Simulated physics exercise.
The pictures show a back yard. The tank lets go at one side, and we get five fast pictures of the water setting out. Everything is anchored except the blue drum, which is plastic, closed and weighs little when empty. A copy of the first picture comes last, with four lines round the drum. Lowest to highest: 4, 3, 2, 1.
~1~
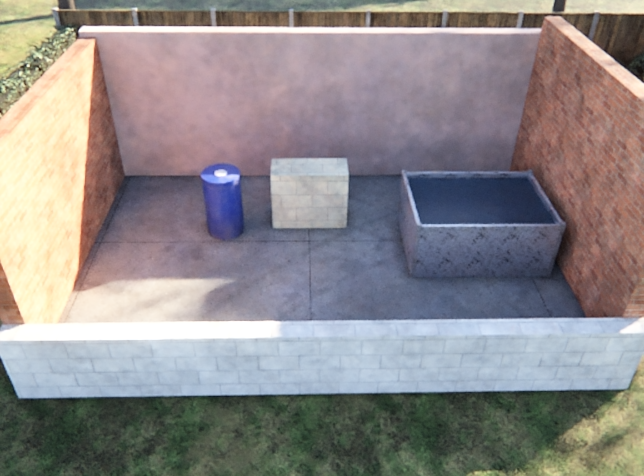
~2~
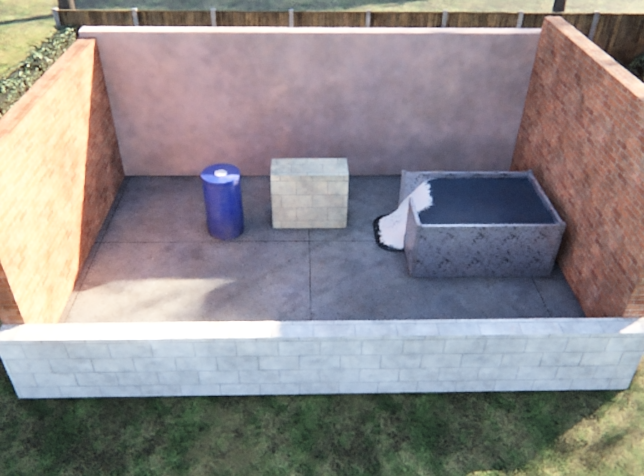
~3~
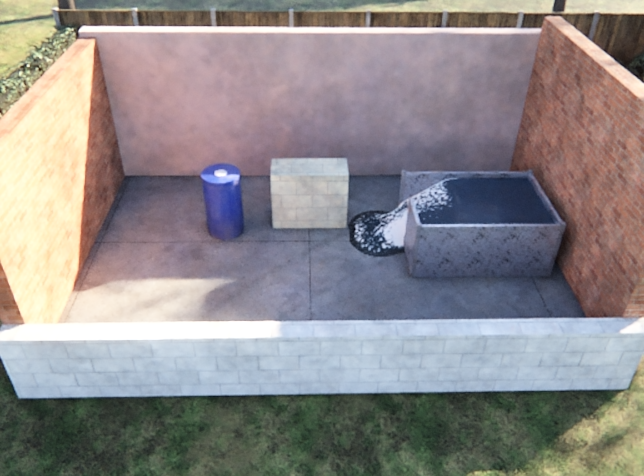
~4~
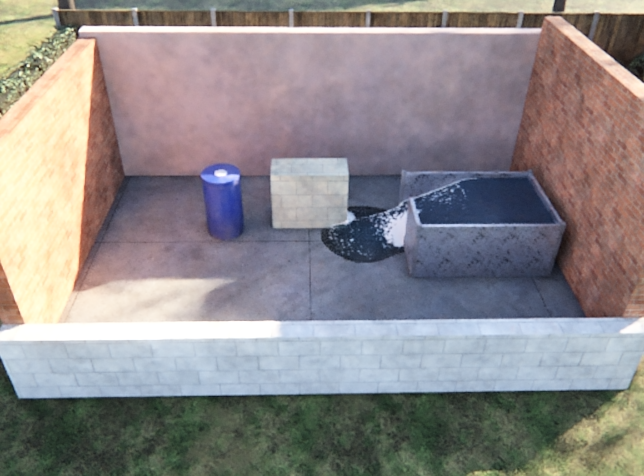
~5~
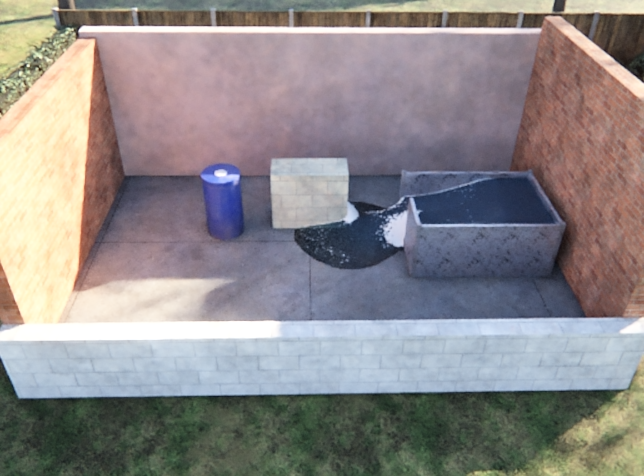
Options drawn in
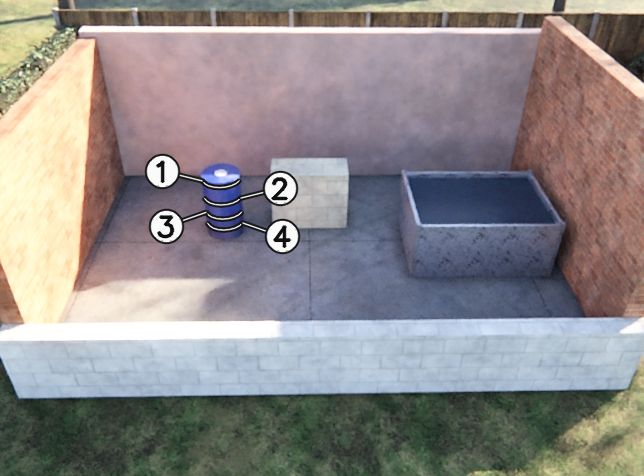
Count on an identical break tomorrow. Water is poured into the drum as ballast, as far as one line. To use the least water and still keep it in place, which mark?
Go for 4.
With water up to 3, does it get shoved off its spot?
No.
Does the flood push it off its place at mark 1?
No, not at all.
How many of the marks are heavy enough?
All of them.
On the marked copy, 1 at (219, 187); 2 at (221, 205); 3 at (222, 219); 4 at (223, 230); from the bottom up 4, 3, 2, 1.
With 1, it does not move.
With 2, it does not move.
With 3, it does not move.
With 4, it does not move.
